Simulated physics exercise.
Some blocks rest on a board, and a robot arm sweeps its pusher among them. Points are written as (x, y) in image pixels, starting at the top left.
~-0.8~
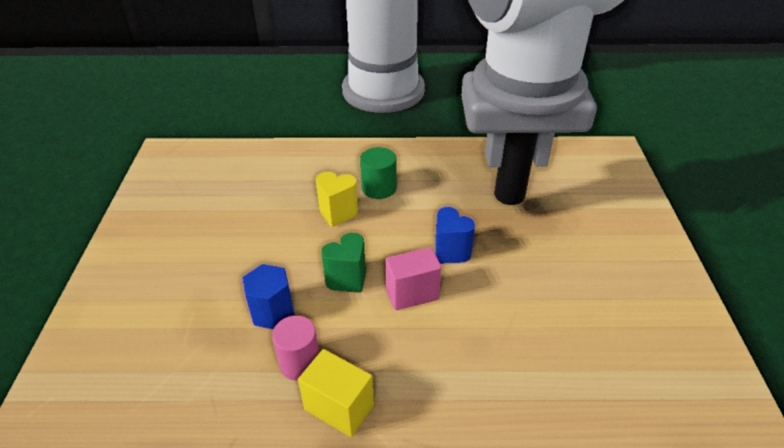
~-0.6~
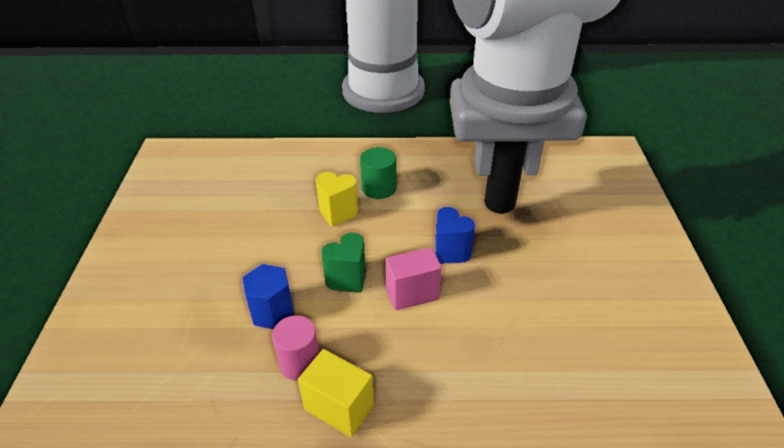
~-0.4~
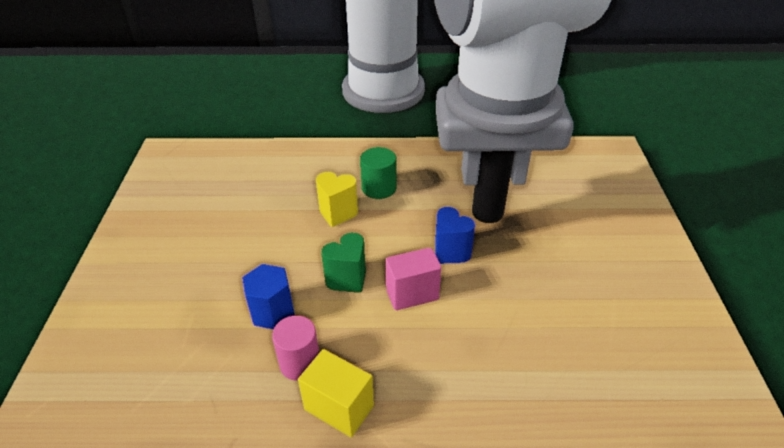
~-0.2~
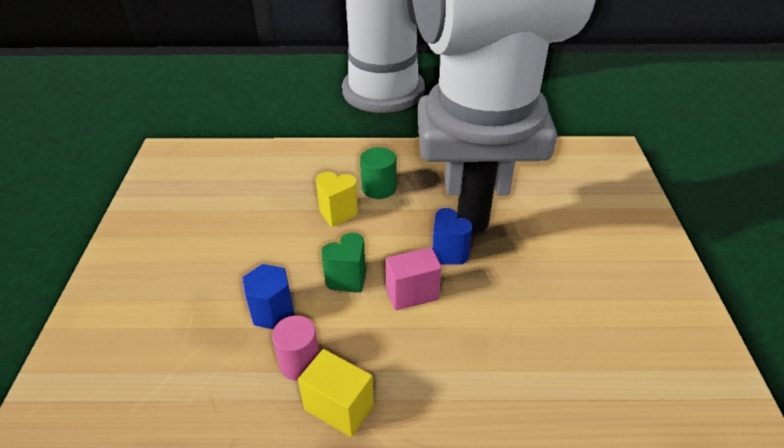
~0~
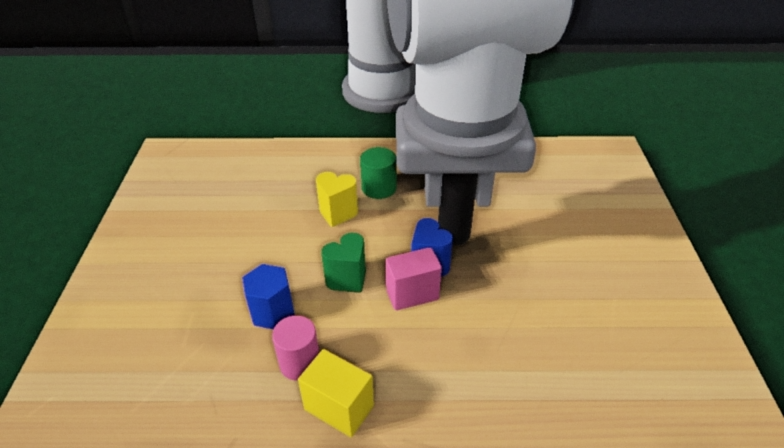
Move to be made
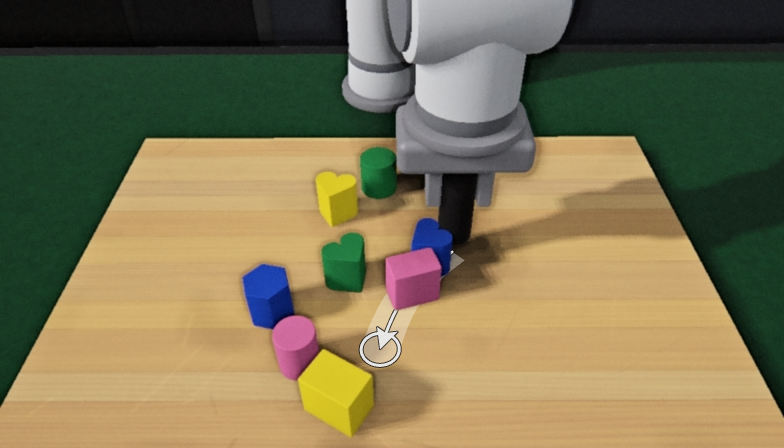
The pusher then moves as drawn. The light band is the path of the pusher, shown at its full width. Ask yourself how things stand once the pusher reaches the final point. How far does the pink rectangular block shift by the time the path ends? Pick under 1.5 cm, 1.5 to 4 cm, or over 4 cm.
The largest band: Over 4 cm.
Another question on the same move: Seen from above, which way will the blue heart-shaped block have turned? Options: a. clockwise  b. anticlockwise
My pick is a.
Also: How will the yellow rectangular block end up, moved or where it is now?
The block in question stays where it was by the end.
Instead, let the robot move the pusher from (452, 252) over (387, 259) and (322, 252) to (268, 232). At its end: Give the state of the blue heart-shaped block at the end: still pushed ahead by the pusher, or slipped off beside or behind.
Expect to find it next to or behind the pusher.
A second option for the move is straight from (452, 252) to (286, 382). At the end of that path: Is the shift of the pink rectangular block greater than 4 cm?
That would be a yes.
Path on the board, from (452, 252) through (421, 277) and (397, 309) to (380, 349).
The first path, step by step. One third of the way, pusher at (422, 261); pink rectangular block at (404, 285), turned 15° clockwise; blue heart-shaped block at (395, 258).
Two thirds of the way, pusher at (397, 293); pink rectangular block at (399, 307); blue heart-shaped block at (363, 282), turned 25° clockwise.
At the end, pusher at (380, 333); yellow rectangular block in place; green heart-shaped block in place; pink rectangular block at (389, 350), turned 15° anticlockwise; blue heart-shaped block at (353, 290), turned 60° clockwise.
